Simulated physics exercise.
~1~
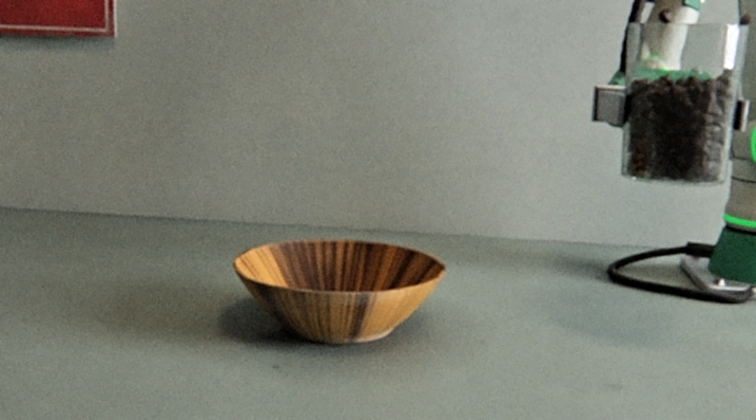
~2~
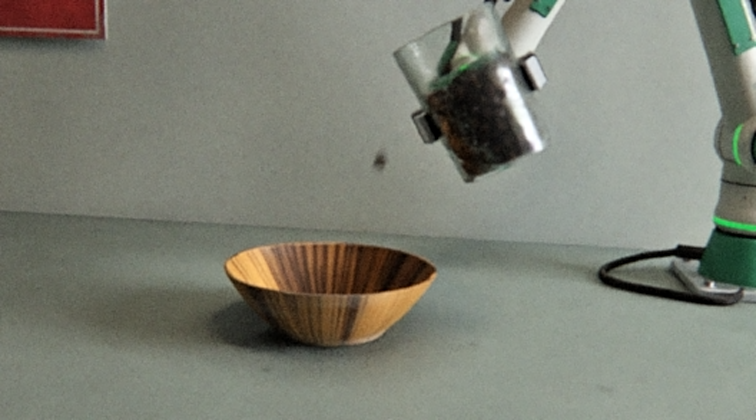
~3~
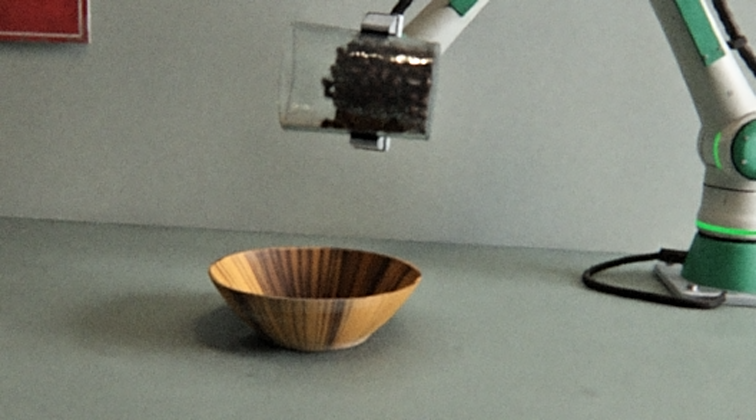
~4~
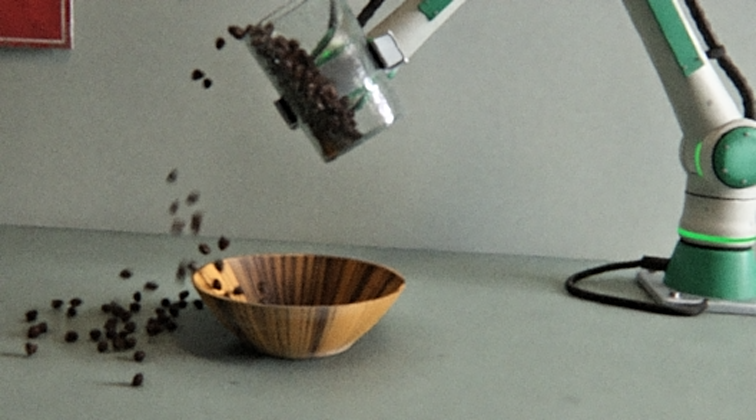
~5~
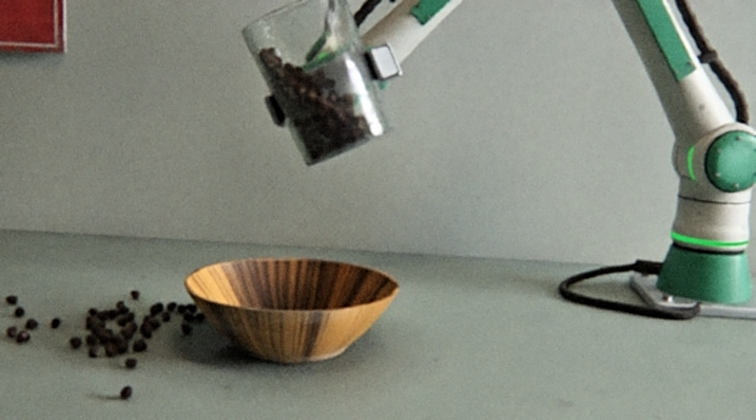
Robot arm tipping dark beans from a clear cup toward a striped wooden bowl, scattering many left of it, then tilting back with beans still inside.
